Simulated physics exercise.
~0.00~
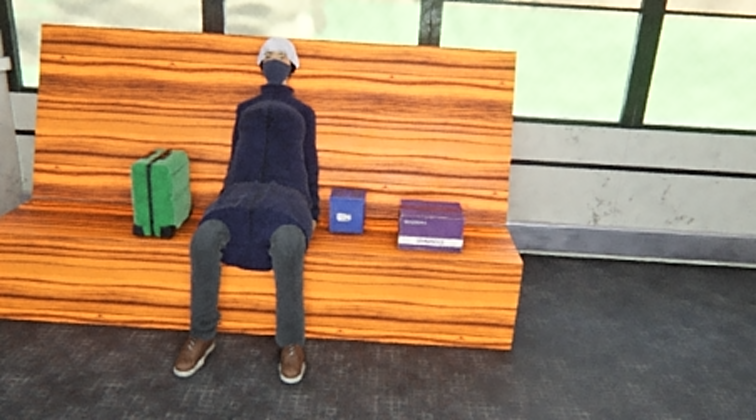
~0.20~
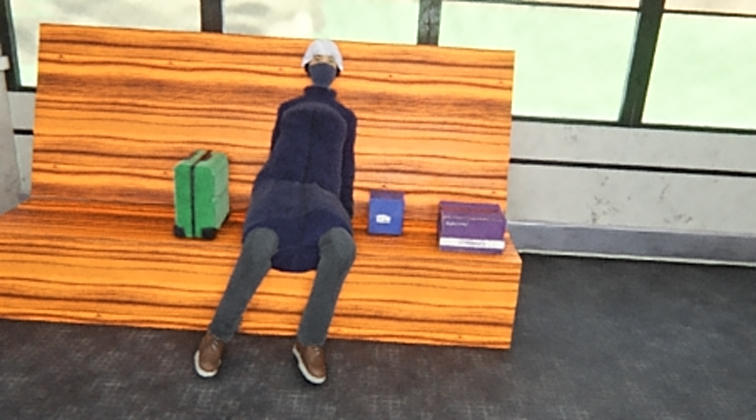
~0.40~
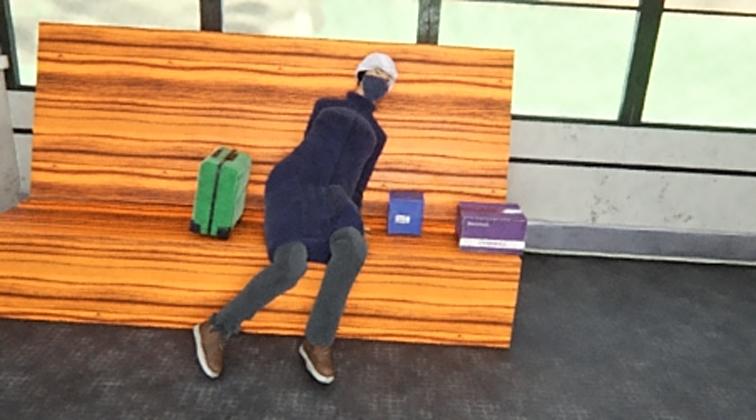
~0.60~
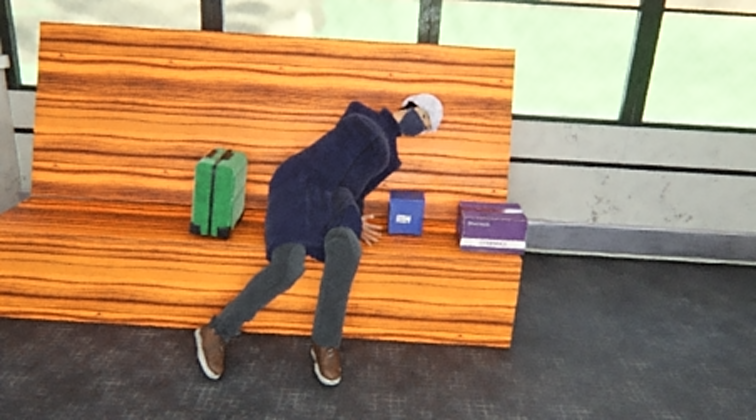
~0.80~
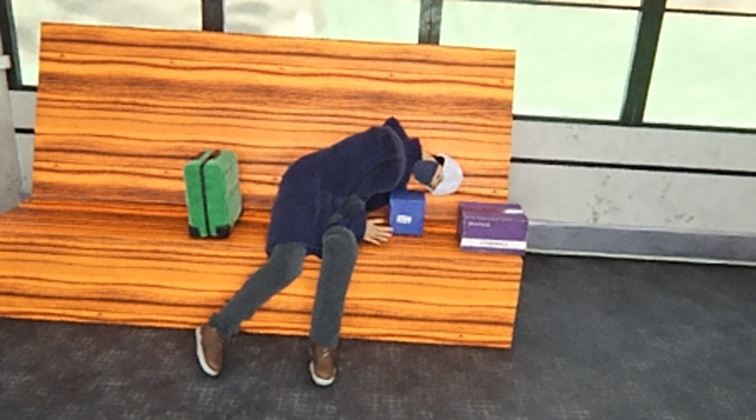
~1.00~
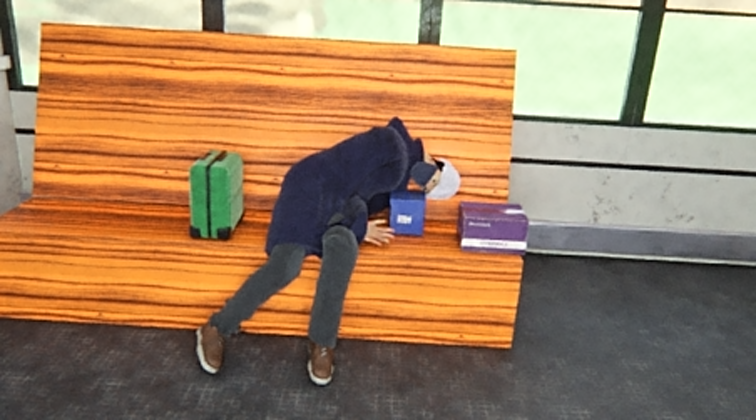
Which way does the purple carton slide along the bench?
The purple carton slides to the right, towards the near end of the bench on that side, and stays on the seat.
